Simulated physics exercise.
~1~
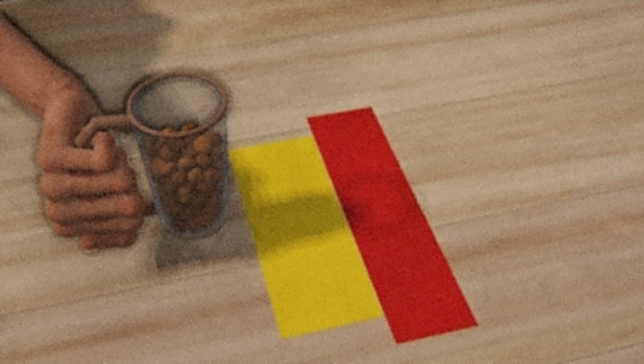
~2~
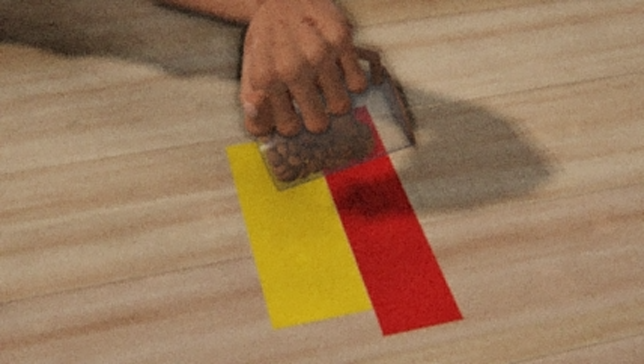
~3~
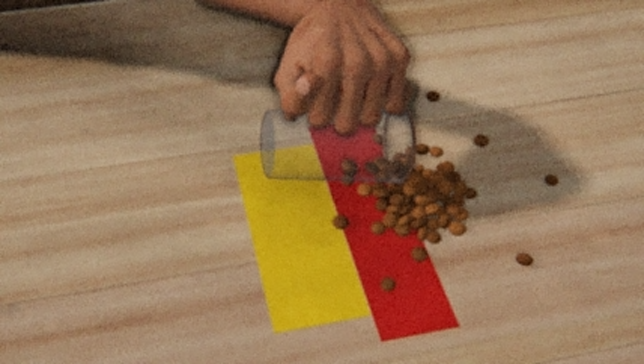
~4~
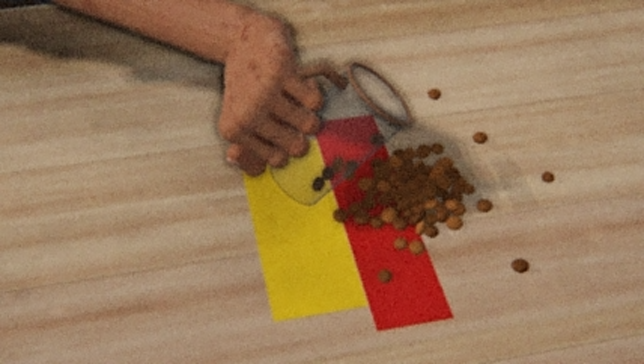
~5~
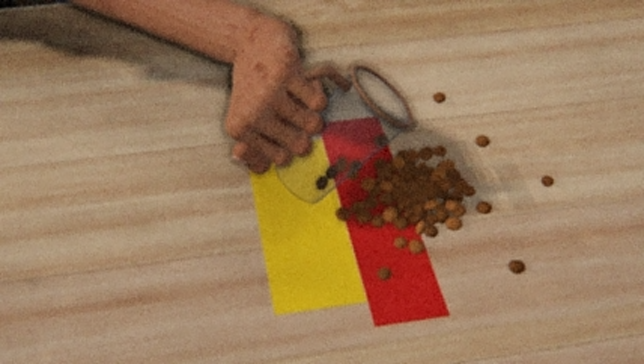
A hand carried a clear cup of brown kibble over the yellow and red mats and tipped it, spilling the pieces into a heap across the red mat and bare table, then turned the cup partly back up, nearly empty.
